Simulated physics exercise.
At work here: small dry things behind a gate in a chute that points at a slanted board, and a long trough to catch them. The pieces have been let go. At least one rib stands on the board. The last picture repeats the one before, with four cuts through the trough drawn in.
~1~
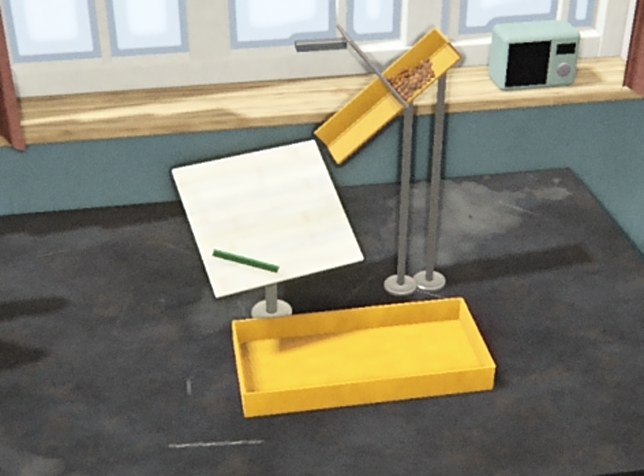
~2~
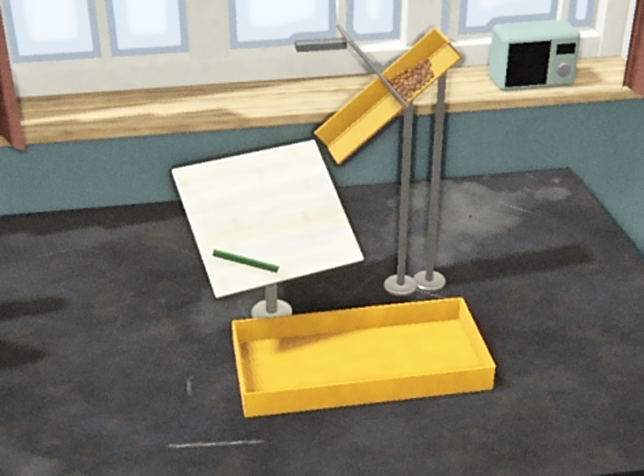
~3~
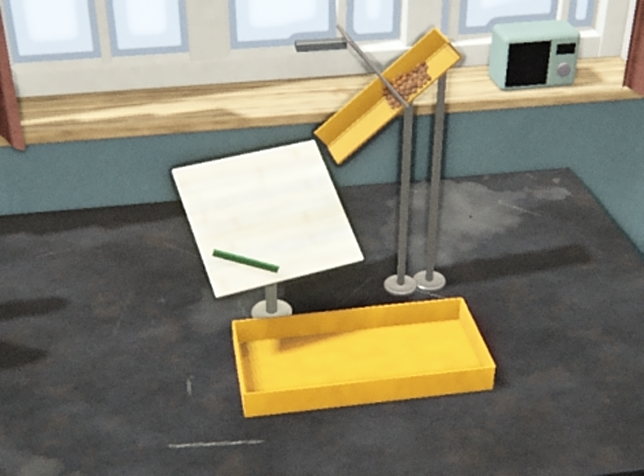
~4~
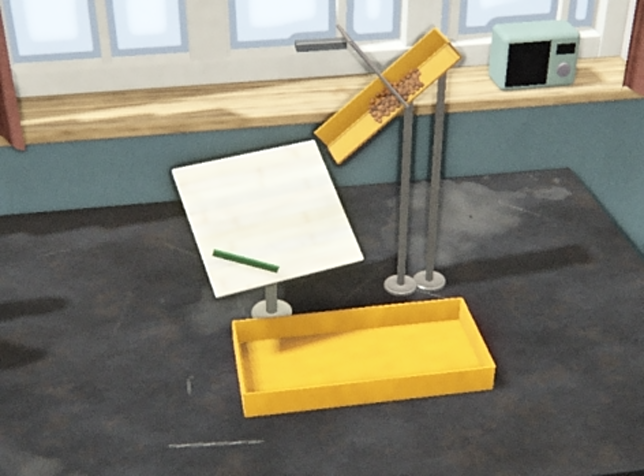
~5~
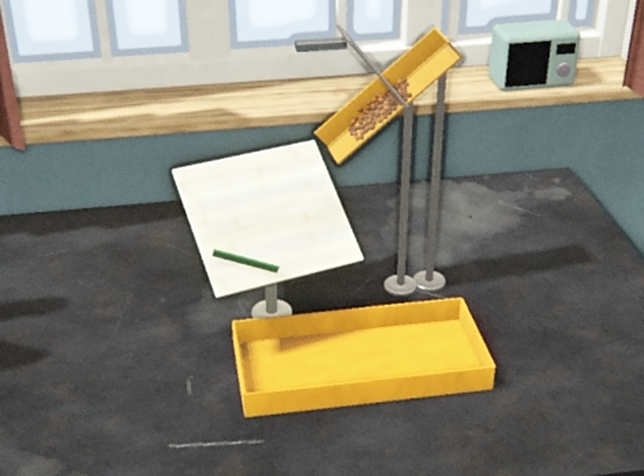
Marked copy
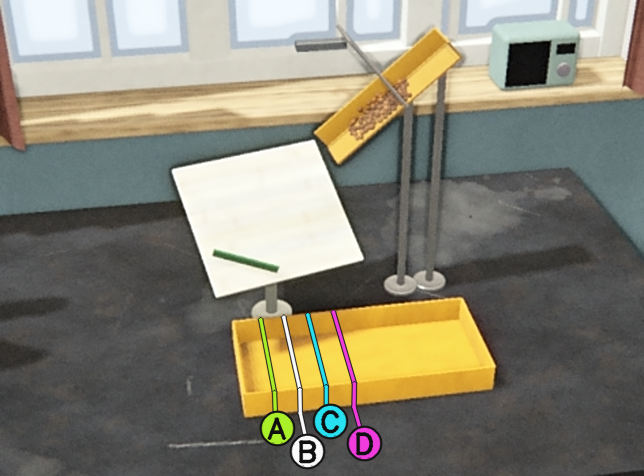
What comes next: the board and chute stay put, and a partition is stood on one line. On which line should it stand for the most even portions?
Choose C.
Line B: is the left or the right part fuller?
Right.
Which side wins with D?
The left side.
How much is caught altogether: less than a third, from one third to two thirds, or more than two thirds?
More than two thirds.
On the marked copy, line A crosses the front rim at (274, 391); line B crosses the front rim at (299, 388); line C crosses the front rim at (326, 385); line D crosses the front rim at (354, 382).
With A, of what is caught, none on the left of the divider, all on the right.
With B, of what is caught, a stray few on the left of the divider, nearly all on the right.
With C, of what is caught, about two thirds on the left of the divider, about a third on the right.
With D, of what is caught, nearly all on the left of the divider, a small part on the right.
